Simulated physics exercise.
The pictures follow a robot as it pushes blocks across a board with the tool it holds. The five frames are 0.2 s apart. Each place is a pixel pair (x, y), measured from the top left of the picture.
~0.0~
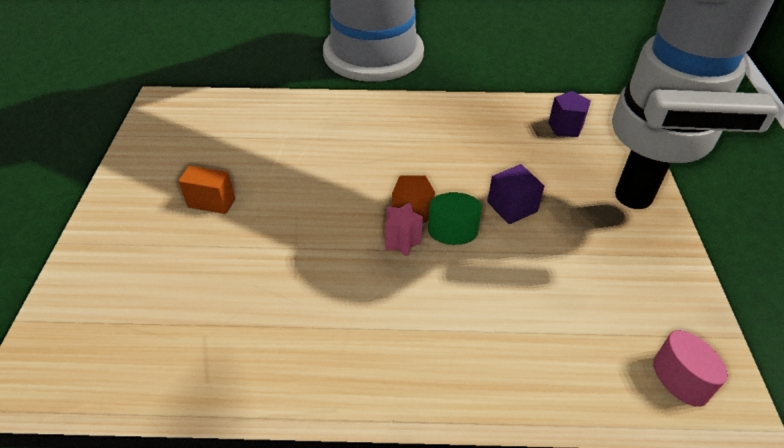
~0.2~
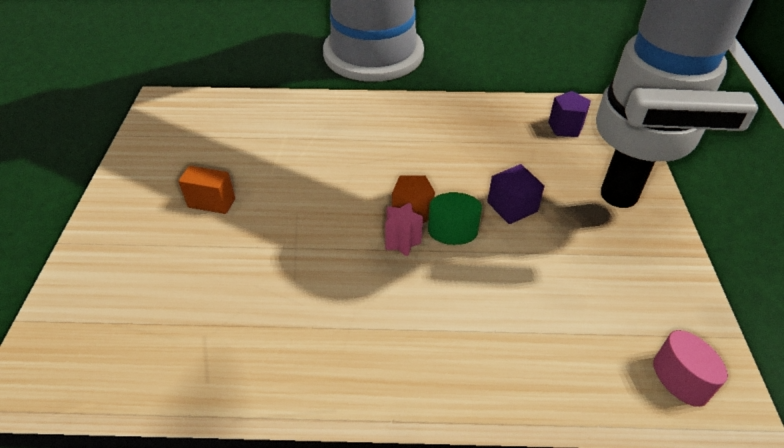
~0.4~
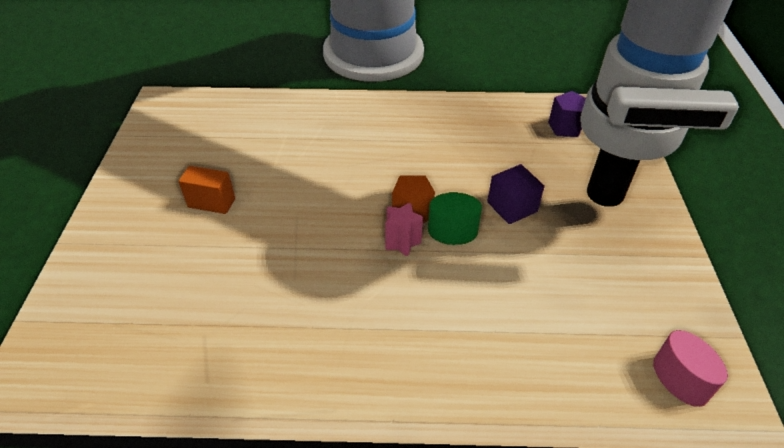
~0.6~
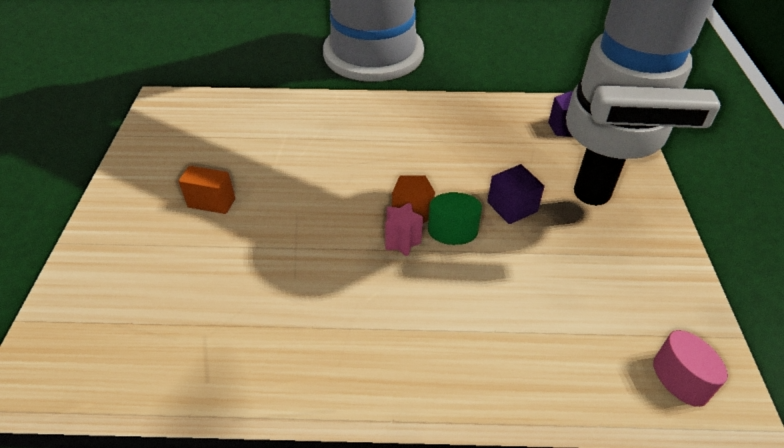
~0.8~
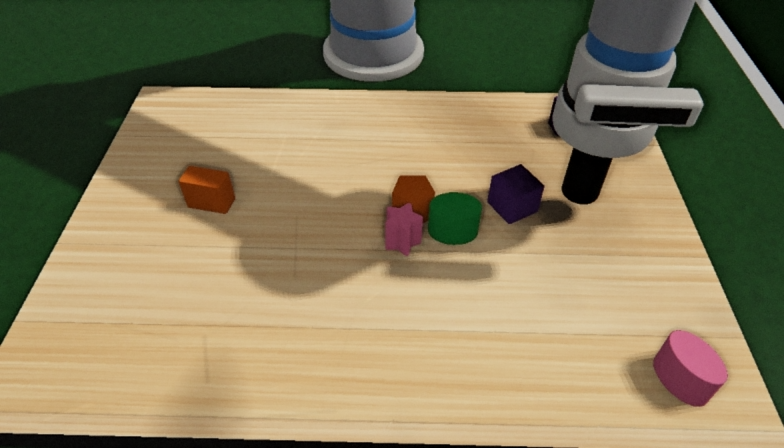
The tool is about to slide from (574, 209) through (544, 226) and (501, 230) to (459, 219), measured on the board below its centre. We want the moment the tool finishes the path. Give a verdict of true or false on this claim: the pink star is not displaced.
My answer: False.
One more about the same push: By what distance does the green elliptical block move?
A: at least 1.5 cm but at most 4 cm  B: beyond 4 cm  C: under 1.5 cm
It's A.
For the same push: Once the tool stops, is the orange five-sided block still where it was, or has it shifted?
It is carried off its spot.
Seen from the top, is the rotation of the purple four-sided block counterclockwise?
I expect not.
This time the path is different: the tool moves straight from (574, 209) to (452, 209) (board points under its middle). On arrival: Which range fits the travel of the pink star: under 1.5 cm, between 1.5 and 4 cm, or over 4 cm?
It ends under 1.5 cm away.
On the path given first. One third of the way, tool (547, 211); nothing pushed yet.
Two thirds of the way, tool (504, 215); purple four-sided block (508, 177), turned 30° clockwise.
At the end, tool (461, 203); pink star (390, 223); orange five-sided block (402, 182), turned 15° clockwise; green elliptical block (422, 205), turned 35° anticlockwise; purple four-sided block (506, 175), turned 40° clockwise.
